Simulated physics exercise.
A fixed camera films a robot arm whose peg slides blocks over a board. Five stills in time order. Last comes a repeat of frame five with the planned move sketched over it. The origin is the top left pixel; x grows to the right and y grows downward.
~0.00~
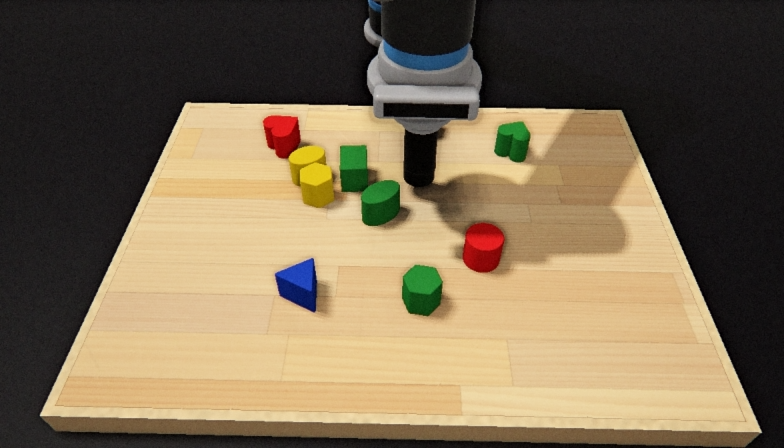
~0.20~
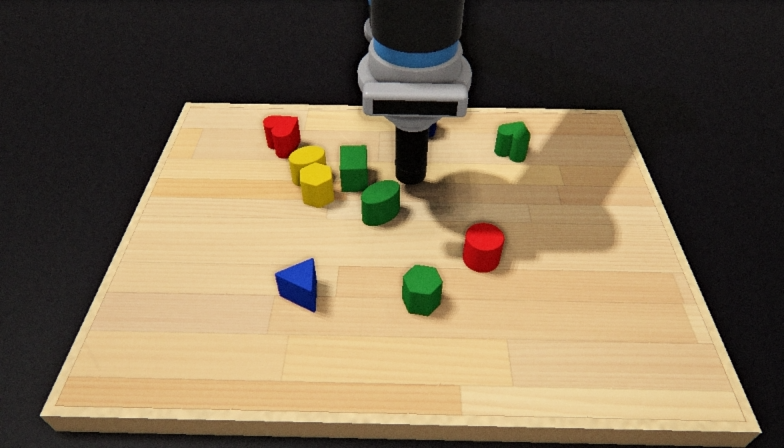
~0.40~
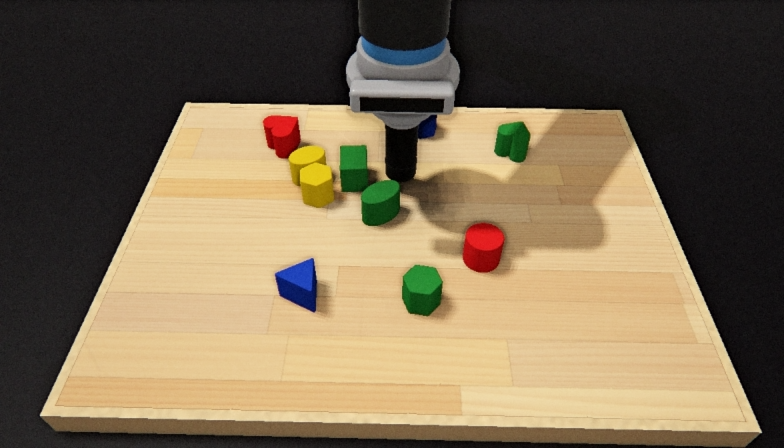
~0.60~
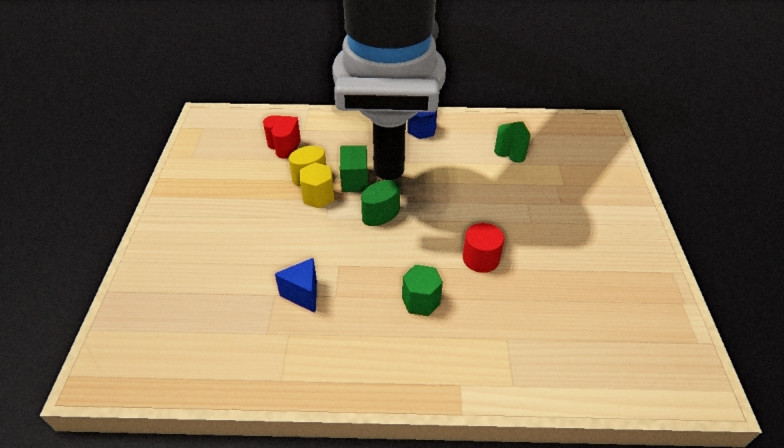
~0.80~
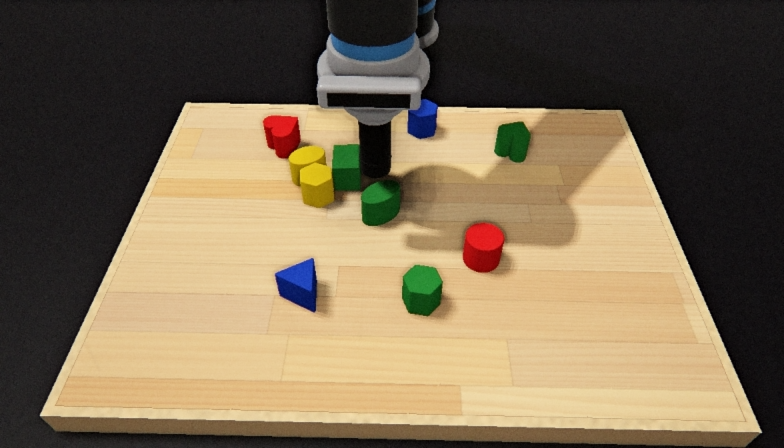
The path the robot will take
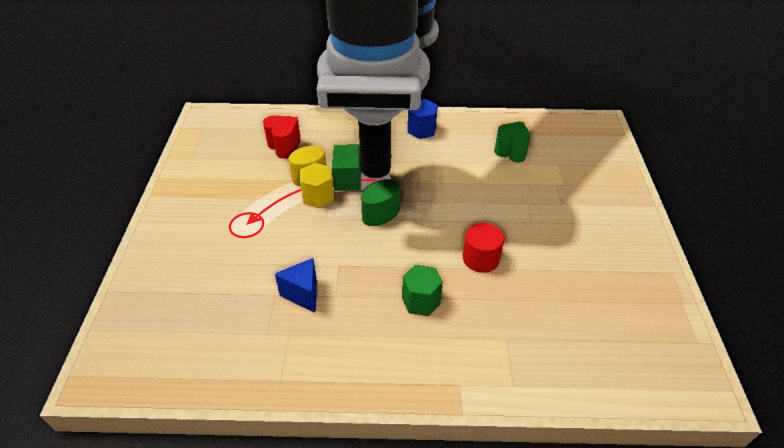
A robot arm's black peg slides left across the board and nudges the green rectangular block.
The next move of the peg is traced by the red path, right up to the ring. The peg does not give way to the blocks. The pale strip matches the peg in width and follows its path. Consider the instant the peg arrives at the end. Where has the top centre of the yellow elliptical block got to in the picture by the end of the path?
It is at (251, 145).
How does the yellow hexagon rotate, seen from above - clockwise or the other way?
Its rotation is counterclockwise.
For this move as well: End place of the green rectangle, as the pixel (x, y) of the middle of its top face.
My best guess is (279, 152).
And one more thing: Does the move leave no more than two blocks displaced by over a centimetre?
No
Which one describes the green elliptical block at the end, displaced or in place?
It's unmoved.
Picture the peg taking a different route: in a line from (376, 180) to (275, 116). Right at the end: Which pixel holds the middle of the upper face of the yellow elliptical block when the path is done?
Top centre: (286, 157).
Path on the board, from (376, 180) through (329, 183) and (284, 198) to (247, 225).
On the path given first. One third of the way, peg at (326, 172); yellow elliptical block at (271, 151), turned 30° anticlockwise; yellow hexagon at (300, 177), turned 55° anticlockwise; green rectangle at (300, 151), turned 25° clockwise.
Two thirds of the way, peg at (282, 187); yellow elliptical block at (251, 145), turned 20° anticlockwise; yellow hexagon at (265, 197), turned 90° anticlockwise; green rectangle at (279, 152), turned 50° clockwise.
At the end, peg at (244, 214); yellow elliptical block at (251, 145), turned 20° anticlockwise; yellow hexagon at (244, 226), turned 150° anticlockwise; green rectangle at (279, 152), turned 50° clockwise; green elliptical block in place.
